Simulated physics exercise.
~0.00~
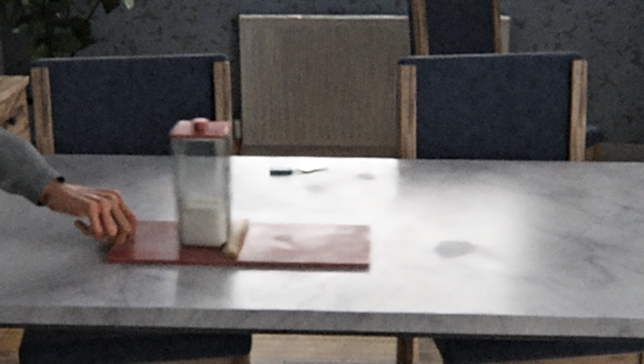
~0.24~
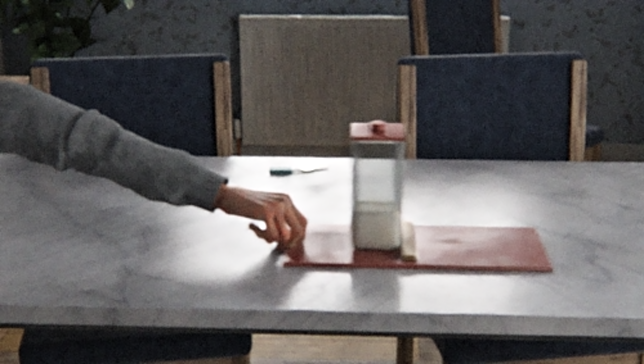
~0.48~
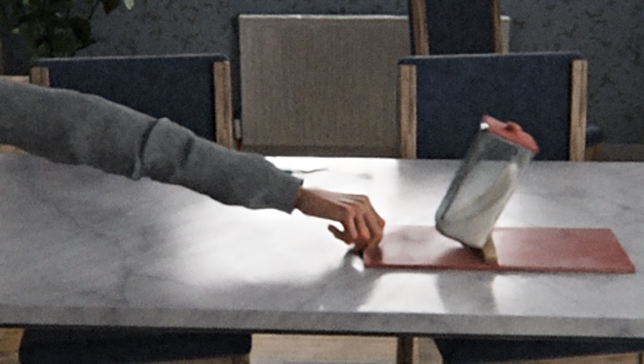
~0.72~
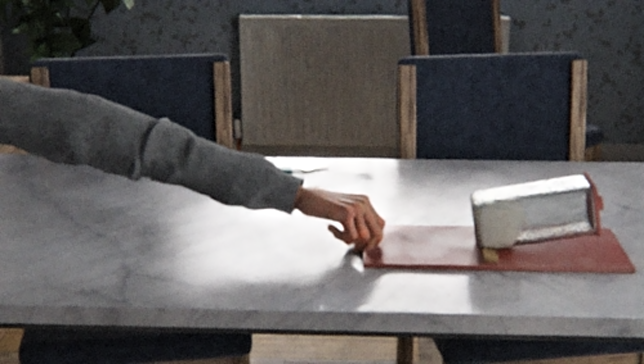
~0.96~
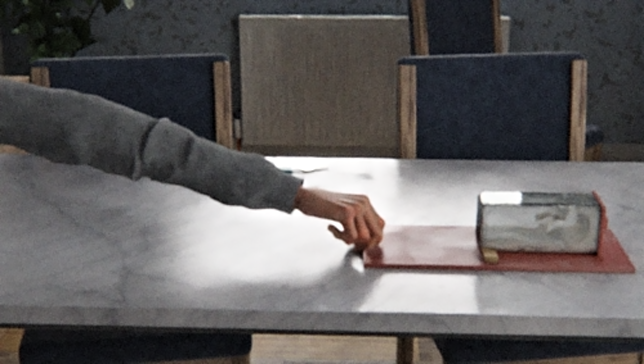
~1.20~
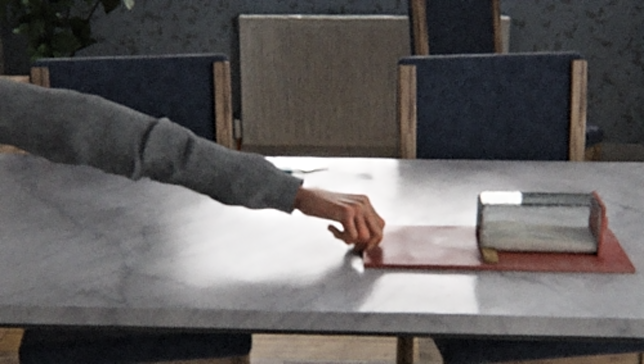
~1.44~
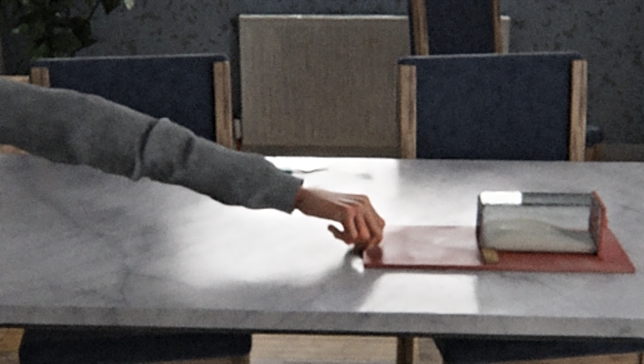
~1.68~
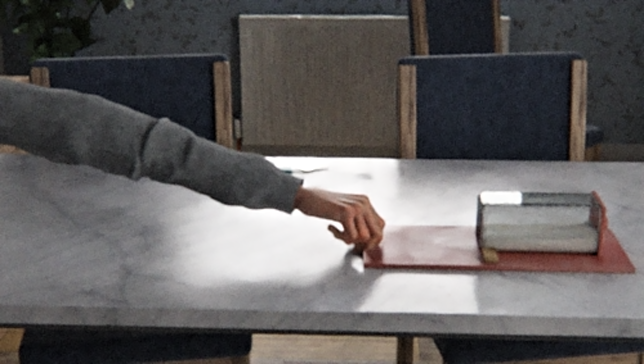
A clear, square-sided flask with a red cap, partly filled with milk, stands on a red board atop a grey marbled table, seen from the side. Dark blue chairs and a pale panel stand behind the table. A hand in a grey sleeve, reaching in from the left, slides the board to the right with the flask upright on it. As the board stops, the flask tips to the right over a small wooden batten and falls onto its side. The milk sloshes inside, then settles, and the flask ends lying on the board, cap to the right, while the hand stays at the board's left end.
